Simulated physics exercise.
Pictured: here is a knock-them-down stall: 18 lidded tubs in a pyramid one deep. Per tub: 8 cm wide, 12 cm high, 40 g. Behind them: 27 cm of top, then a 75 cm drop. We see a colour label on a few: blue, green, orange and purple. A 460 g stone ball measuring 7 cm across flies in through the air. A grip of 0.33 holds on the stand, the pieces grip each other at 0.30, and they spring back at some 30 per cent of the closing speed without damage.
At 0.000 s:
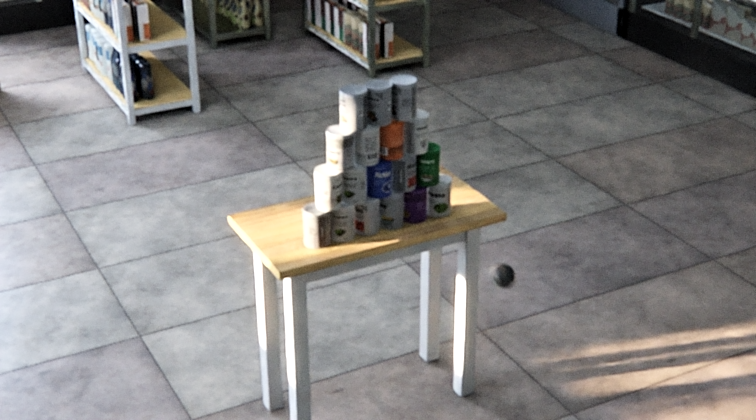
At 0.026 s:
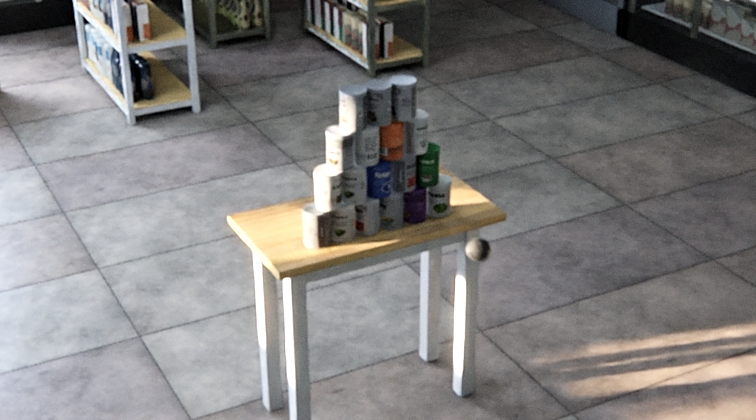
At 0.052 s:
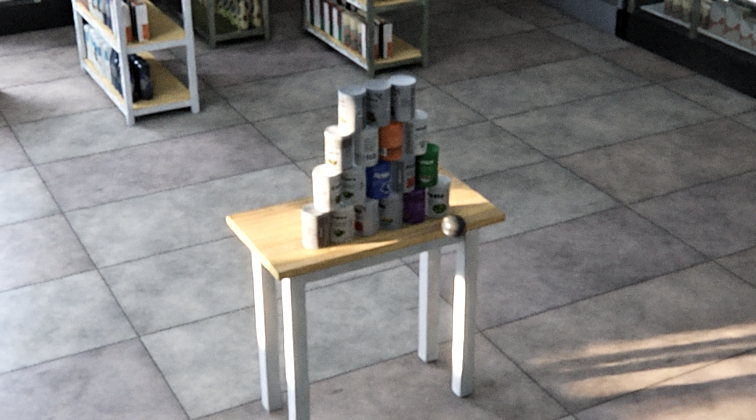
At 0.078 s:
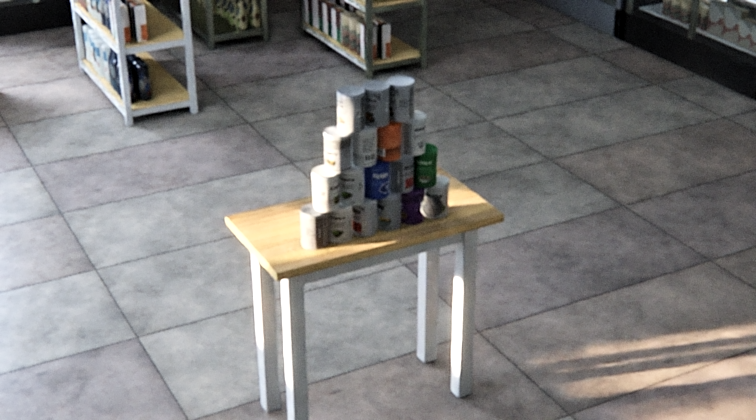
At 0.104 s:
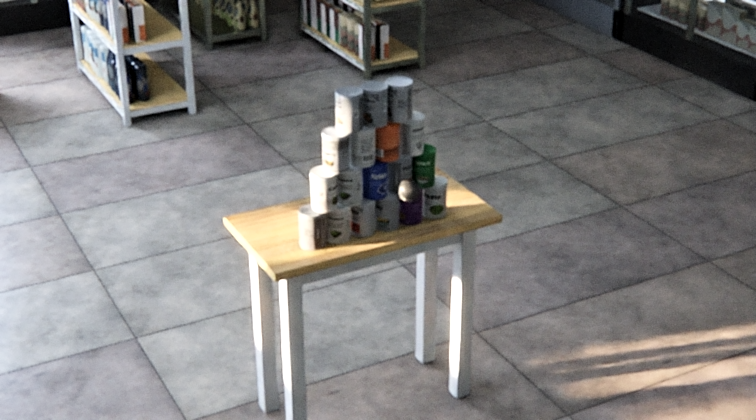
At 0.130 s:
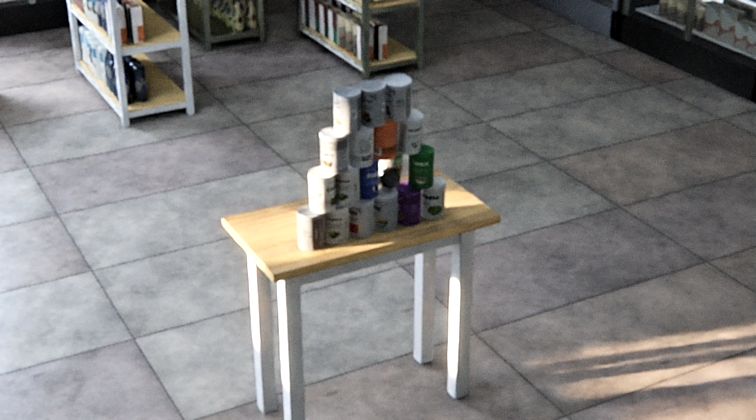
A pale wooden table with white legs stands on a grey tiled floor, seen from above, with shelves behind it and sunlight at lower right. On it rises a pyramid of mostly white tubs, with orange, blue, green and purple ones among them. A small dark ball flies in from the right, rising leftward, and strikes the stack, nudging a few tubs slightly as the camera pans a little.
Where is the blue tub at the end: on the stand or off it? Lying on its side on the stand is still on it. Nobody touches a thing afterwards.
The blue tub is off the stand.
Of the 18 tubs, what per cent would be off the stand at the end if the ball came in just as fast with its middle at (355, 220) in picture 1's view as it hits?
Under that change the share is 30 in a hundred.
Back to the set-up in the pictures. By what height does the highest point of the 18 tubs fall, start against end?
Roughly 12 cm.
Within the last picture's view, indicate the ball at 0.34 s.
Roughly at (285, 157).
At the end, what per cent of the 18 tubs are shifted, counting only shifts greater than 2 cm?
60 in a hundred.
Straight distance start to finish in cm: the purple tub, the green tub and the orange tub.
Shift in cm - purple: 0; green: 5; orange: 120.
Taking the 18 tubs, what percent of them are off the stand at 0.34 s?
0 %.
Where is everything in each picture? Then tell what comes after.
In the first picture (pixels give the middle of a visible side; the camera pans a little), ball (503, 276) 56 cm from contact, 5.0 m/s; blue tub (386, 180); purple tub (421, 206); green tub (424, 169); none has stirred.
Ball (478, 250) 44 cm from contact, 5.0 m/s; blue tub (385, 180), in the second picture.
Ball (455, 226) 31 cm from contact, 4.9 m/s; blue tub (384, 180), in the third picture.
Ball (431, 207) 18 cm from contact, 4.9 m/s; blue tub (383, 181), in the fourth picture.
Ball (409, 190) 54 mm from contact, 4.9 m/s; blue tub (381, 182), in the fifth picture.
Ball (390, 178) after contact, 4.2 m/s; blue tub (376, 179) 24 mm from its place; orange tub (380, 142) 4° from how it stood; purple tub (415, 208); steepest lean 8°, the tub at (413, 138); movement in 5 of them, in the sixth picture.
After 0.34 s, ball still moving; none of the 18 tubs off the stand, 10 disturbed; blue tub 13° from how it stood, 12 cm lower; orange tub 46° from how it stood, 17 cm lower.
After 0.63 s, ball still moving; 2 of the 18 tubs off the stand; blue tub 21° from how it stood, 60 cm lower; orange tub on its side.
After 1.01 s, ball still moving; 4 of the 18 tubs off the stand; blue tub 26° from how it stood, 86 cm lower; orange tub on its side.
After 1.41 s, ball still moving; 7 of the 18 tubs off the stand; blue tub 53° from how it stood, 86 cm lower; orange tub 66° from how it stood, 98 cm lower.
In the end (1.6 s), ball rolling away; 7 of the 18 tubs off the stand; blue tub on its side; orange tub on its side; green tub 7 cm from its place. From the last view, middles, blue tub near (324, 225), orange tub near (323, 314).
